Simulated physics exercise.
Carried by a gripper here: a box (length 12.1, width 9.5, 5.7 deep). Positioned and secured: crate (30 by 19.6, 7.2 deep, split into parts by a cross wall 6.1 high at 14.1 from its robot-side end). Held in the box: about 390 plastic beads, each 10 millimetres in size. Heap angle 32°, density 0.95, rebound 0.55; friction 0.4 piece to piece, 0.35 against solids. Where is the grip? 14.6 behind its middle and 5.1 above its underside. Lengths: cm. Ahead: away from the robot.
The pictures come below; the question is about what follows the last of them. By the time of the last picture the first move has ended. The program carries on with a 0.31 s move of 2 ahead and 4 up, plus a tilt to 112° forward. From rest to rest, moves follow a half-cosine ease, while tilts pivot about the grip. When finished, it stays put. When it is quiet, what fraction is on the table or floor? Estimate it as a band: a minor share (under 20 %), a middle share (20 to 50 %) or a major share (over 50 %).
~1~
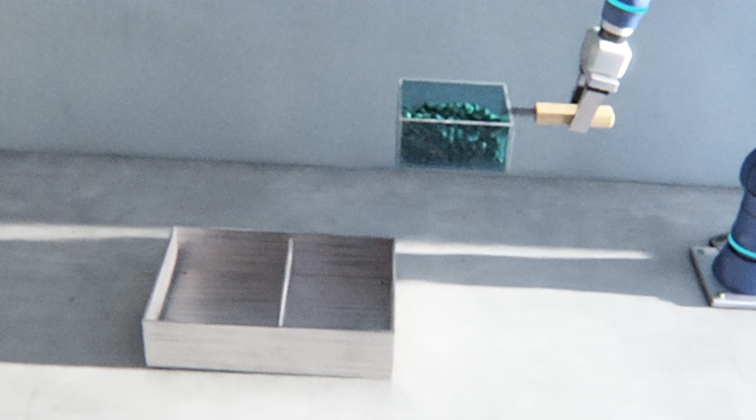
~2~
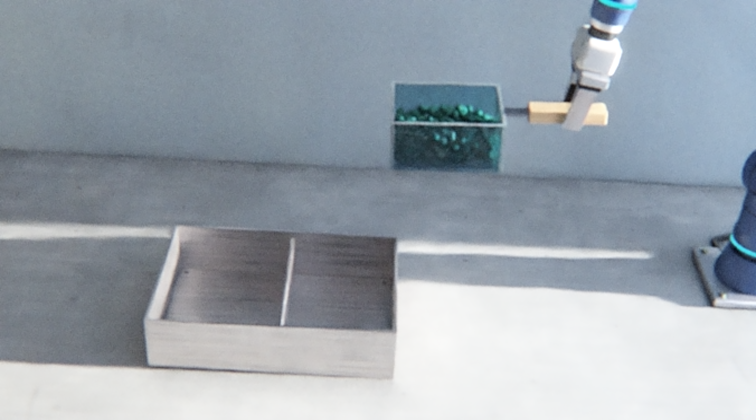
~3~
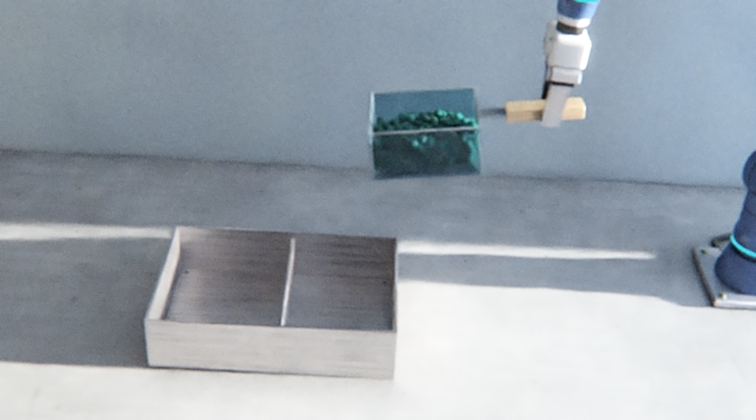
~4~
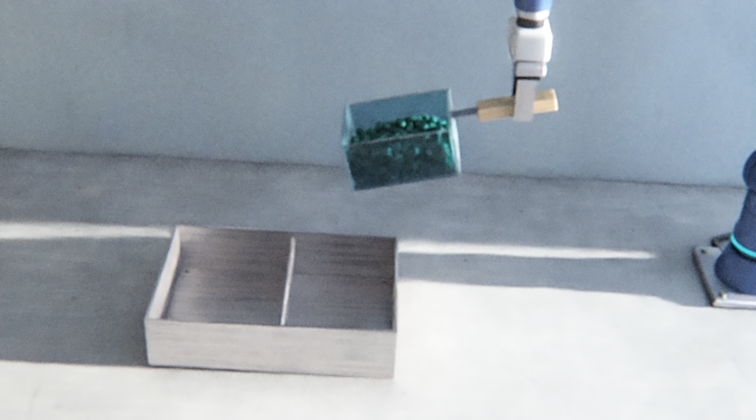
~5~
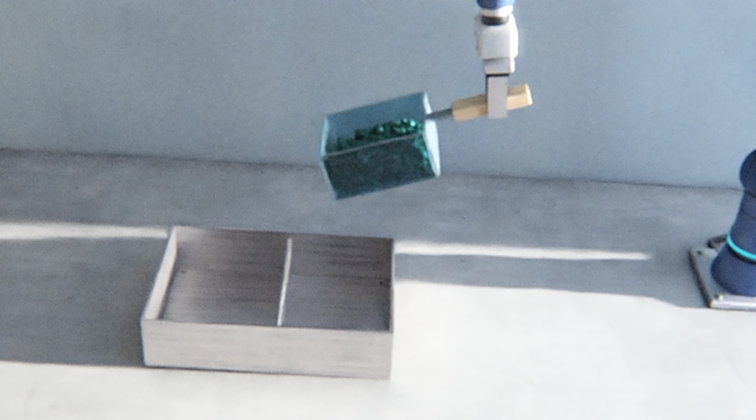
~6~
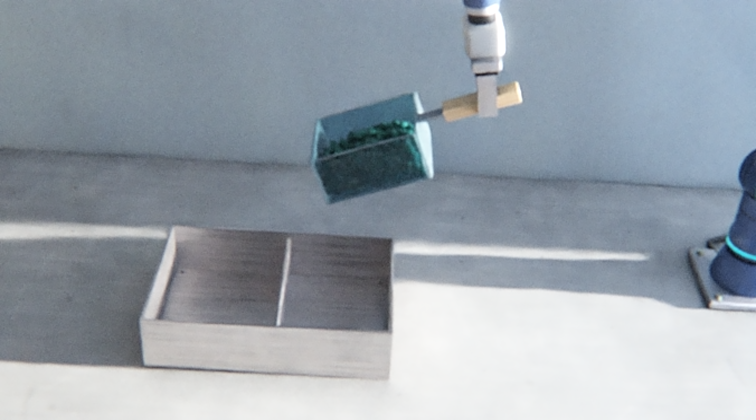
A major share.
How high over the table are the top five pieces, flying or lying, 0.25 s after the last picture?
Roughly 26 cm above the table.
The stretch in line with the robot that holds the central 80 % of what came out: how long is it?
I'd put it near 30 cm.
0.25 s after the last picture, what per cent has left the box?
About 40 per cent by then.
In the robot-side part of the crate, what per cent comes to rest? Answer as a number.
10 per cent, more or less.
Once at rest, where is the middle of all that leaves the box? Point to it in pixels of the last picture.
It sits close to (436, 327).
Then, 0.12 s later, tilted 52° forward, highest piece 26 above the table; 386 in the box.
Then, 0.25 s later, tilted 103° forward, highest piece 27 above the table; 233 in the box, 42 in the robot-side part, 1 on the table or floor, 110 in flight or on a rim.
Then, 0.51 s later, tilted 112° forward, highest piece 23 above the table; 142 in the box, 112 on the table or floor, 39 in the robot-side part, 93 in flight or on a rim.
Then, 1.56 s later, tilted 112° forward, highest piece 2 above the table; 347 on the table or floor, 39 in the robot-side part.
At rest, 347 on the table or floor, 39 in the robot-side part. That is 90 % on the table or floor.
